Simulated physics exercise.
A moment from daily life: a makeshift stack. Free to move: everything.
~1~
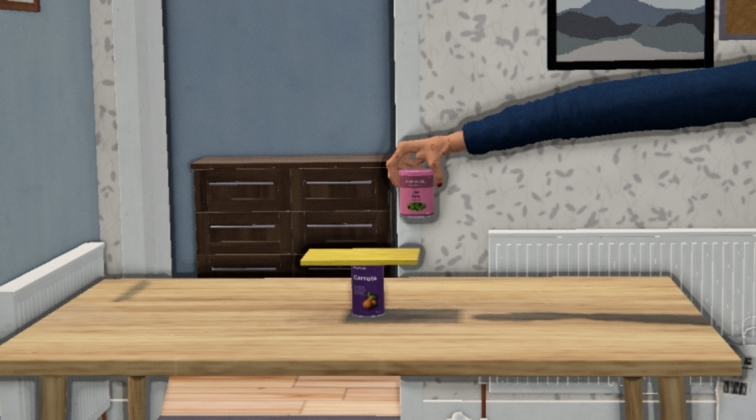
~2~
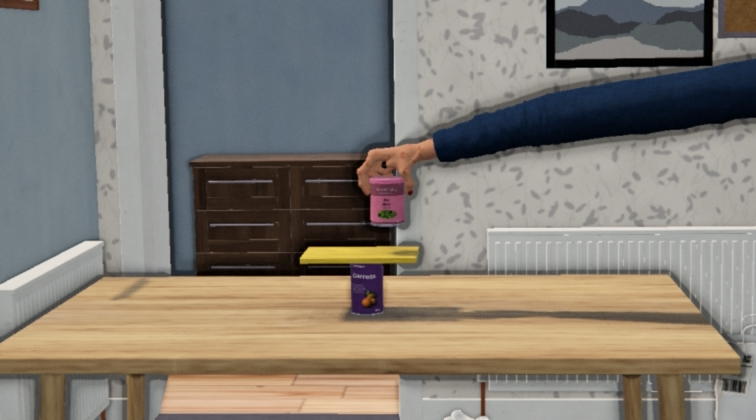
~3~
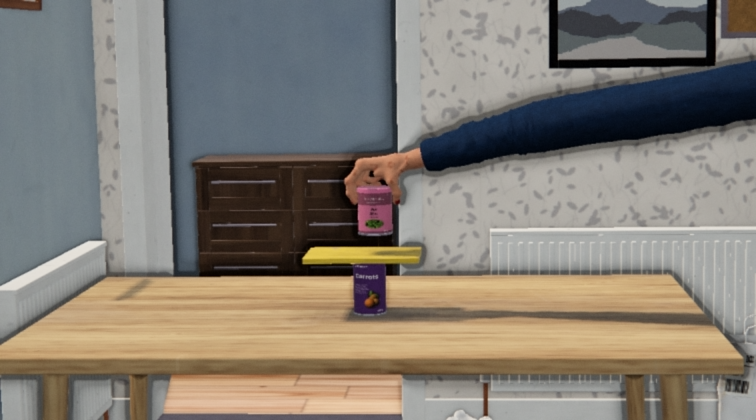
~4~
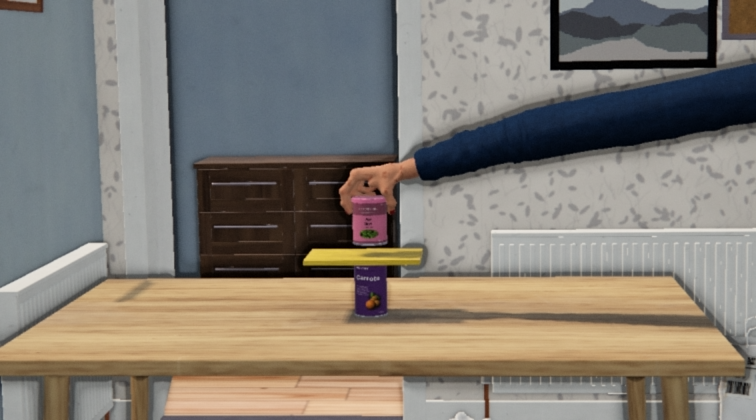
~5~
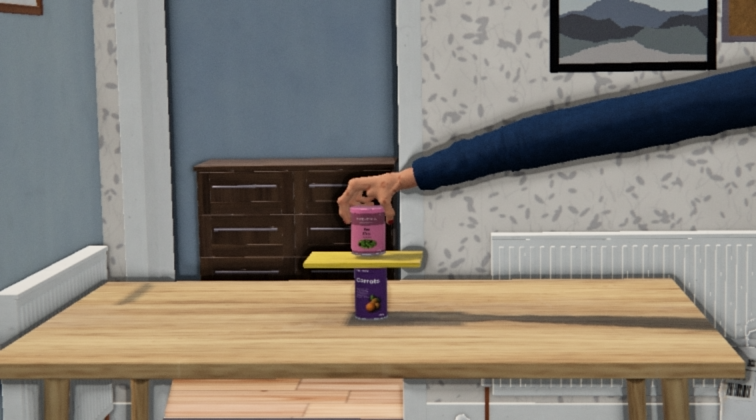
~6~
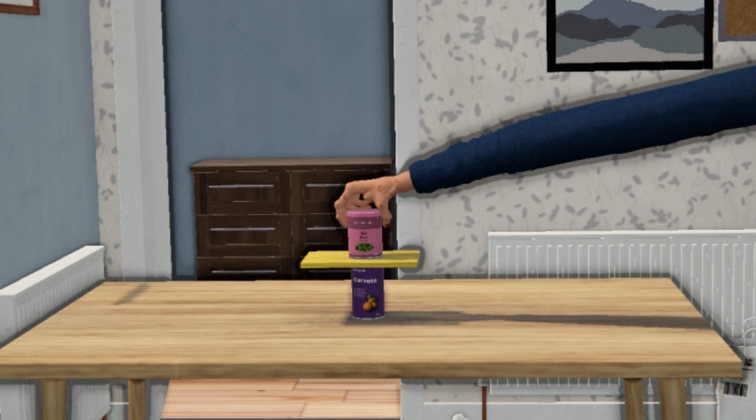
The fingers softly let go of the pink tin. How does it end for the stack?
I reckon the stack bears the weight fine.
Then, 0.20 s on from there, no change.
Then, 0.50 s on from there, pink tin resting near (365, 234).
In the end, all 3 unmoved. At the end, from the last picture's camera, pink tin near (365, 234). The stack holds.
